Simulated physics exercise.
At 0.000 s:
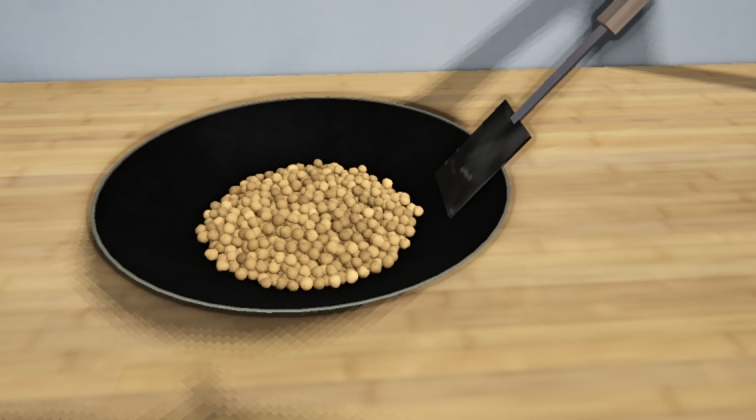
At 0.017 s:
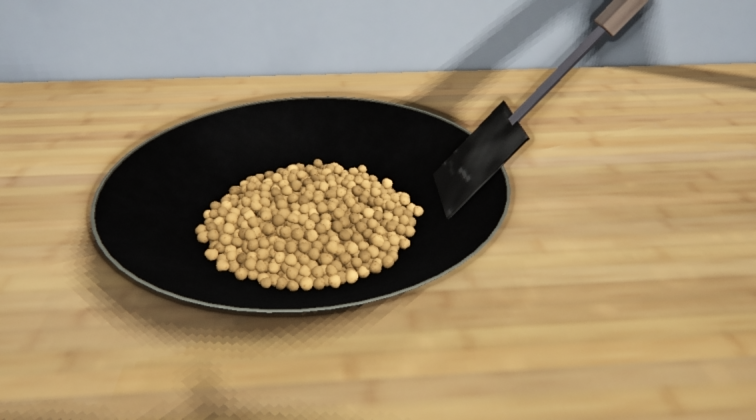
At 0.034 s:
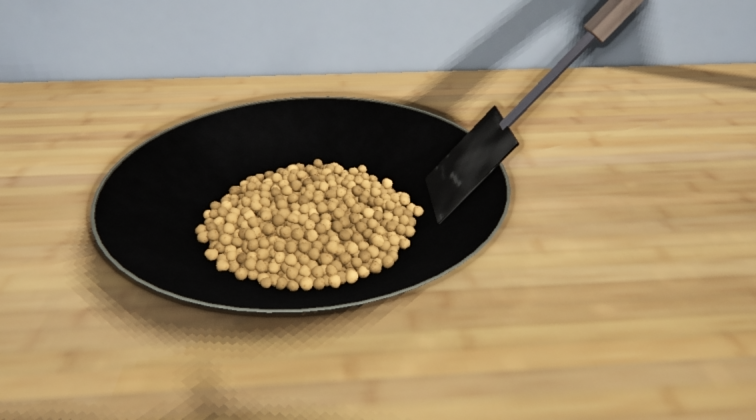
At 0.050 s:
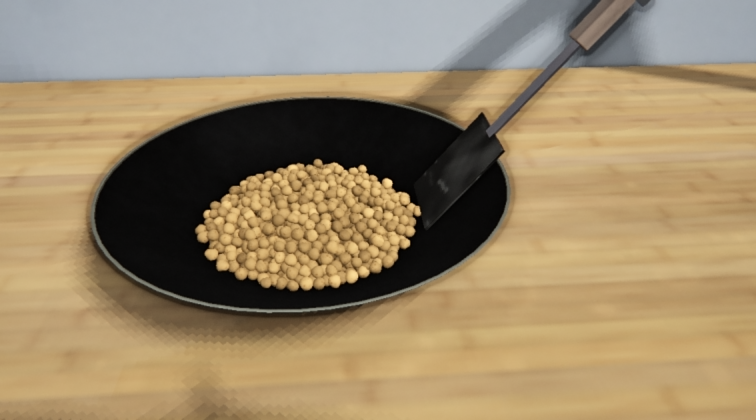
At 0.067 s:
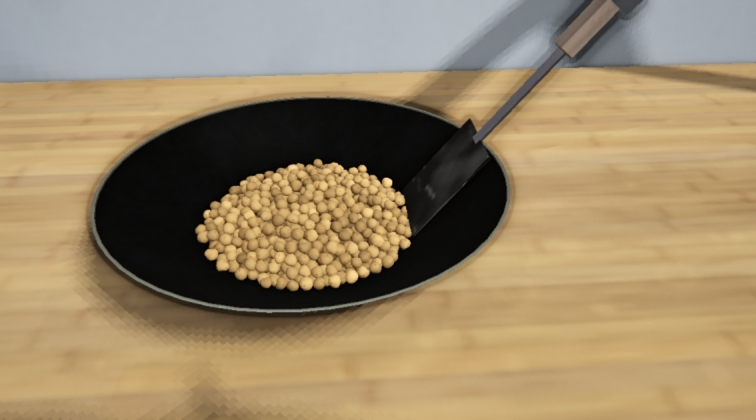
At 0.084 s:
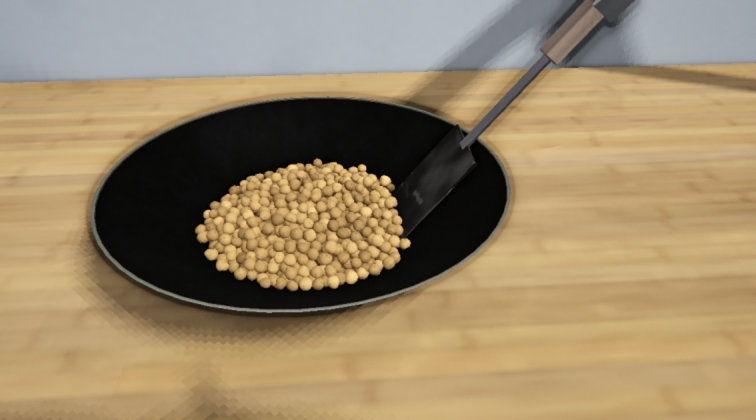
Spatula sliding slowly down and left inside a black wok, pressing into the right edge of a heap of dried chickpeas.
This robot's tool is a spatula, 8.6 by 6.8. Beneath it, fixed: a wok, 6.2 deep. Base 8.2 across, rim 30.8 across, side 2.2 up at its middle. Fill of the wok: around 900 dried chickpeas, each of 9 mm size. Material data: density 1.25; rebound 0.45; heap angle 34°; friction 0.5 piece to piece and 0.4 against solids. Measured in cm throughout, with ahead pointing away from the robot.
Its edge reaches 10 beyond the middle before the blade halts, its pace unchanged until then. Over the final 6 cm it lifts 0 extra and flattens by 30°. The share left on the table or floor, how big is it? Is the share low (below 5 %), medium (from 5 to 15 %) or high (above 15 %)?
The share is medium, from 5 to 15 %.
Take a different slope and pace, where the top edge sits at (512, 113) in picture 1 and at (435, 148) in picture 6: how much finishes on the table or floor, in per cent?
Roughly 15 percent ends up there.
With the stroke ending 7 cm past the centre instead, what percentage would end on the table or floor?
With that change, I'd expect about 0 per cent.
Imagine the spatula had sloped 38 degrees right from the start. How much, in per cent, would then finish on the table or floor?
That would leave close to 5 per cent on the table or floor.
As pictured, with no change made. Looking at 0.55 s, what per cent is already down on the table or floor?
Estimate: About 6 percent.
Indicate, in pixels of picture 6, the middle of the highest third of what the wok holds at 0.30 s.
Around (202, 193).
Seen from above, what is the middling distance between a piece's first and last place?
Somewhere about 5 centimetres, I'd say.
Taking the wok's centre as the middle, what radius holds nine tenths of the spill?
That distance is around 30 cm.
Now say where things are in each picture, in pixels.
In the first picture, the spatula top edge at (518, 117), sloping 51°; upper third of the load around (310, 209), from x 200 to 420, top at y 165; 900 in the wok.
In the second picture, the spatula top edge at (516, 118), sloping 51°; upper third of the load around (310, 209), from x 200 to 420, top at y 165.
In the third picture, the spatula top edge at (506, 123), sloping 51°; upper third of the load around (310, 209), from x 200 to 420, top at y 165.
In the fourth picture, the spatula top edge at (493, 130), sloping 51°; upper third of the load around (310, 209), from x 200 to 420, top at y 165.
In the fifth picture, the spatula top edge at (480, 137), sloping 51°; upper third of the load around (310, 209), from x 200 to 410, top at y 165.
In the sixth picture, the spatula top edge at (466, 143), sloping 51°; upper third of the load around (310, 209), from x 200 to 410, top at y 165; 900 in the wok.
After 0.19 s, sloping 51°, highest piece 5 above the table; 900 in the wok.
After 0.30 s, sloping 43°, highest piece 6 above the table; 900 in the wok.
After 0.55 s, sloping 21°, highest piece 8 above the table; 837 in the wok, 58 on the table or floor, 5 on the blade or in flight.
After 1.60 s, sloping 21°, highest piece 7 above the table; 833 in the wok, 67 on the table or floor.
In the end, 833 in the wok, 67 on the table or floor. That is 7 % on the table or floor.
